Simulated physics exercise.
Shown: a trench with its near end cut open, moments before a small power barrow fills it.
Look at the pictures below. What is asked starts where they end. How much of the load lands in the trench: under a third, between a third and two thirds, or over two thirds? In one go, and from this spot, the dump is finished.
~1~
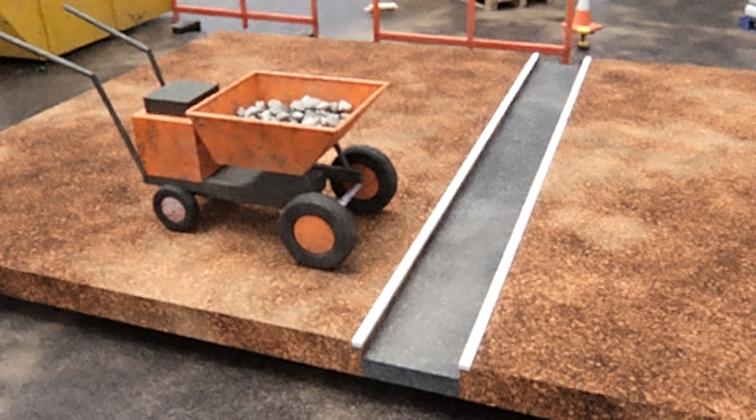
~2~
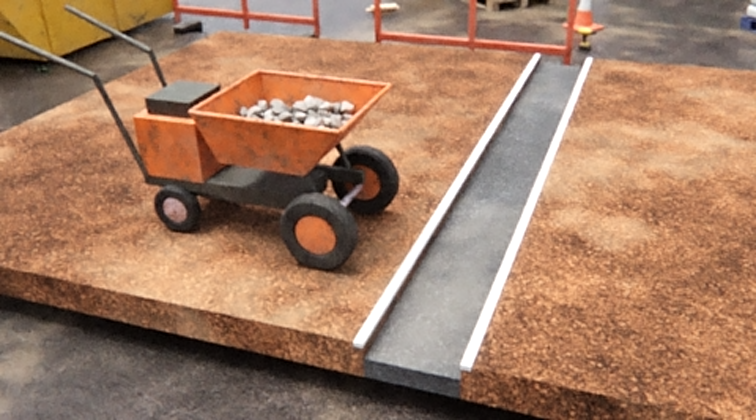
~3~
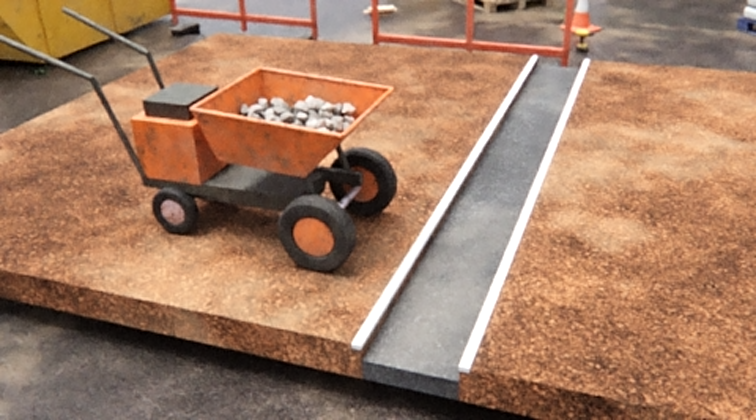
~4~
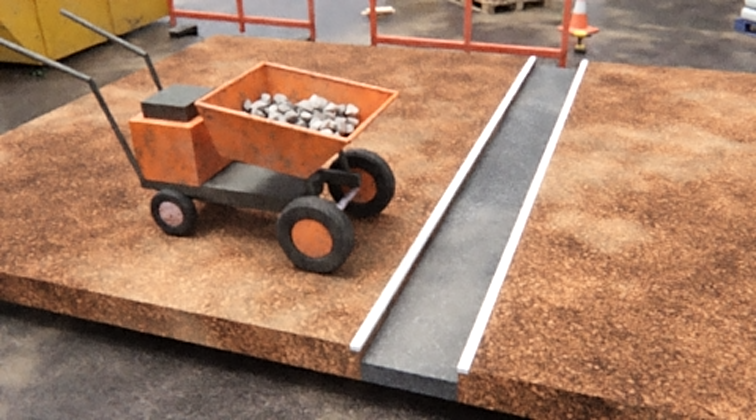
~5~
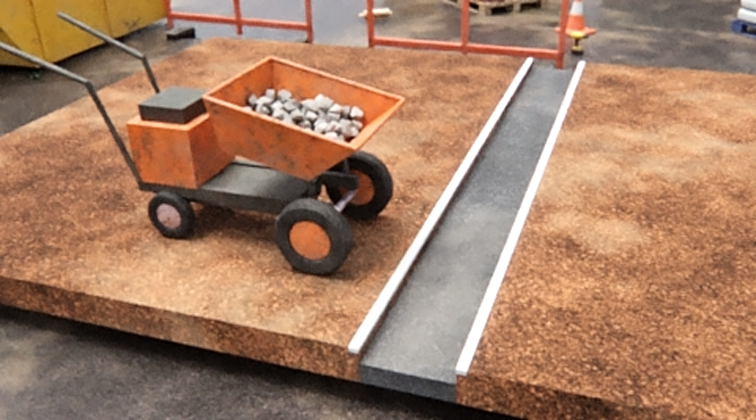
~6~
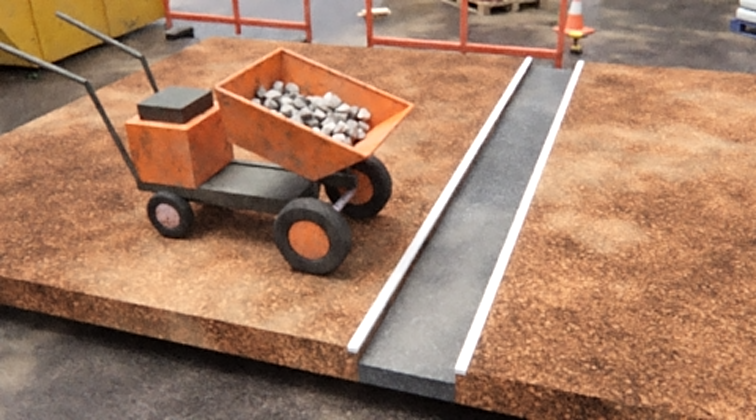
Over two thirds.
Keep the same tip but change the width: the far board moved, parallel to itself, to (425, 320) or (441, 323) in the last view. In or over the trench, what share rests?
The first try gives 20 percent, then the second gives 40 percent.
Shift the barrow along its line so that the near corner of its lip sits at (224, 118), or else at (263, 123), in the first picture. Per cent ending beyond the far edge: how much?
Roughly 0 and 0 percent respectively.
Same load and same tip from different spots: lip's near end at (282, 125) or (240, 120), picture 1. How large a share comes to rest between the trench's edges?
Around 90 % the first time and around 40 % the second.
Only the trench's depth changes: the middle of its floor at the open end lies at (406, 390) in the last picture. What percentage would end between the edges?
The share comes out near 100 percent.
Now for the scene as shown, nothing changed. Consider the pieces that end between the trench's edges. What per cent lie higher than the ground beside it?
20 per cent, near enough.
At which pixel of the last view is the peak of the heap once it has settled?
My guess for the top is about pixel (488, 243).
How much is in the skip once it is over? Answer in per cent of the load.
Share in the skip: Around 0 %.
Soon after the last picture, skip tipped steeply; all in the skip.
A little later, skip tipped right over; about two thirds in the skip; about a third in or heaped over the trench.
Later still, skip tipped right over; most in or heaped over the trench; a small part beyond it.
At rest, skip tipped right over; most in or heaped over the trench; a small part beyond it.
